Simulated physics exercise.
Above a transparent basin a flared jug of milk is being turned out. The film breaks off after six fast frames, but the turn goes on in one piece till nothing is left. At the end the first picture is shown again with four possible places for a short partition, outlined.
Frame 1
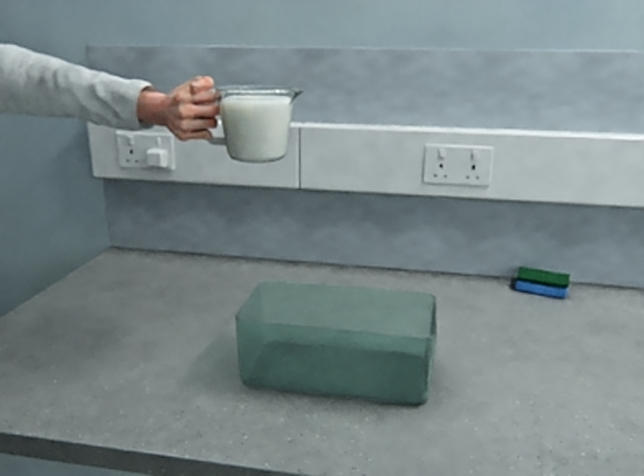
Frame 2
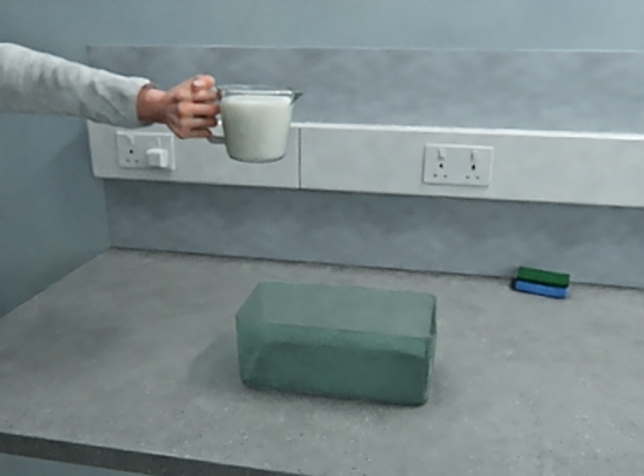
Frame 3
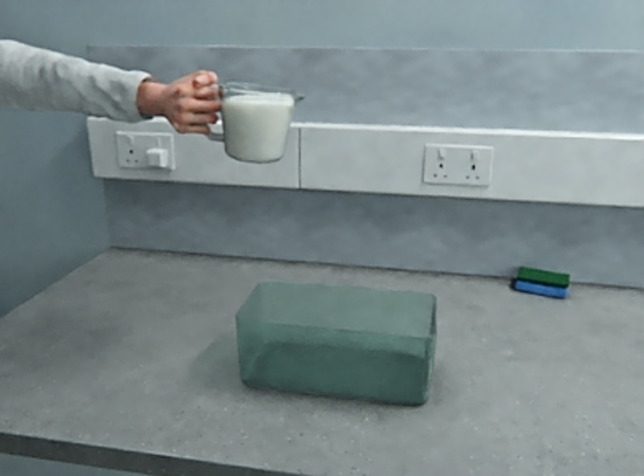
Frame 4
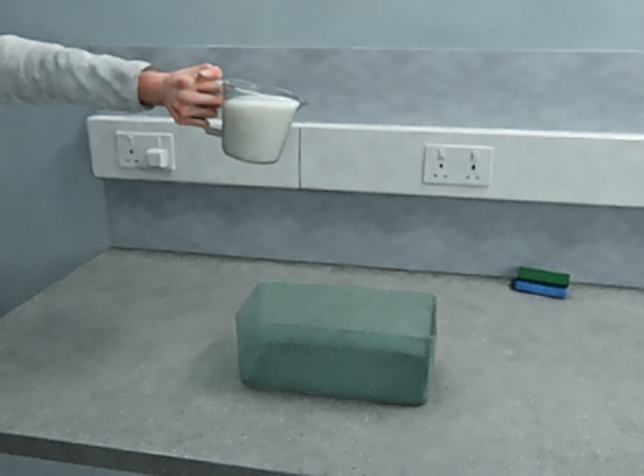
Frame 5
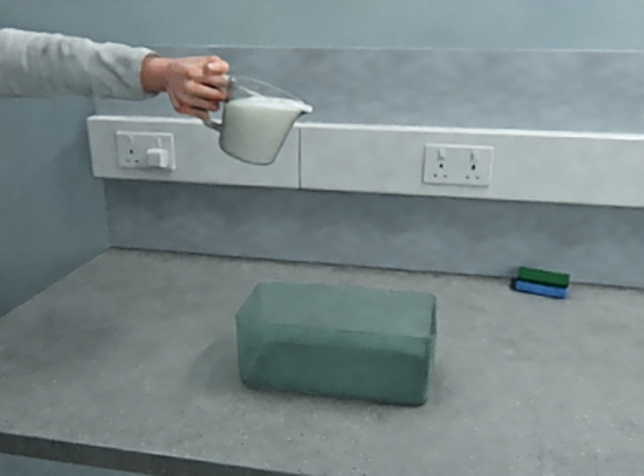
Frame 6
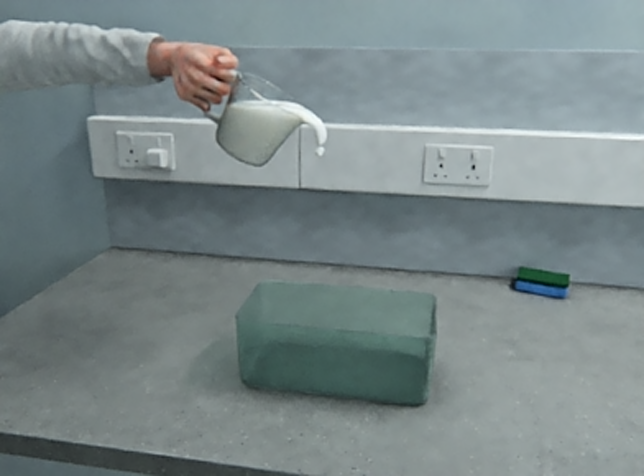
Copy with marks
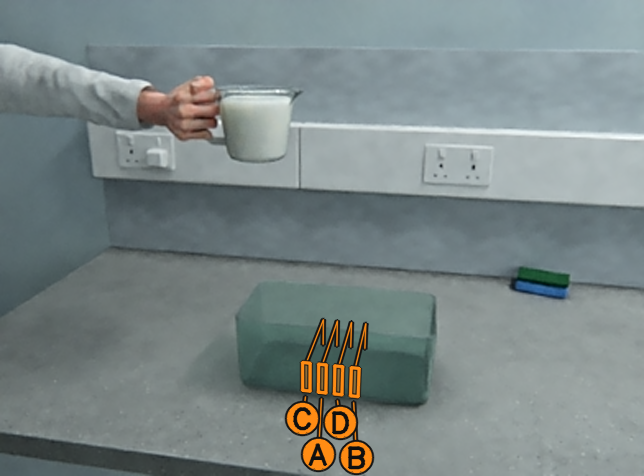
At a grey worktop beneath wall sockets, a hand reaching in from the left holds a clear jug of milk upright above a greenish see-through basin. The hand slowly tilts the jug to the right, and milk reaches the lip, then curls over it in a short white stream.
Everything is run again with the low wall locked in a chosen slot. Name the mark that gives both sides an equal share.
Use place B.
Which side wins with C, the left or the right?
The right one.
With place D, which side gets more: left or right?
The right one.
On the marked copy, A at (321, 398); B at (353, 402); C at (305, 396); D at (337, 400).
With A, about 8 % ends left of the wall and 88 % right of it; 4 % is lost outside.
With B, about 44 % ends left of the wall and 52 % right of it; 3 % is lost outside.
With C, about 6 % ends left of the wall and 90 % right of it; 4 % is lost outside.
With D, about 21 % ends left of the wall and 76 % right of it; 4 % is lost outside.
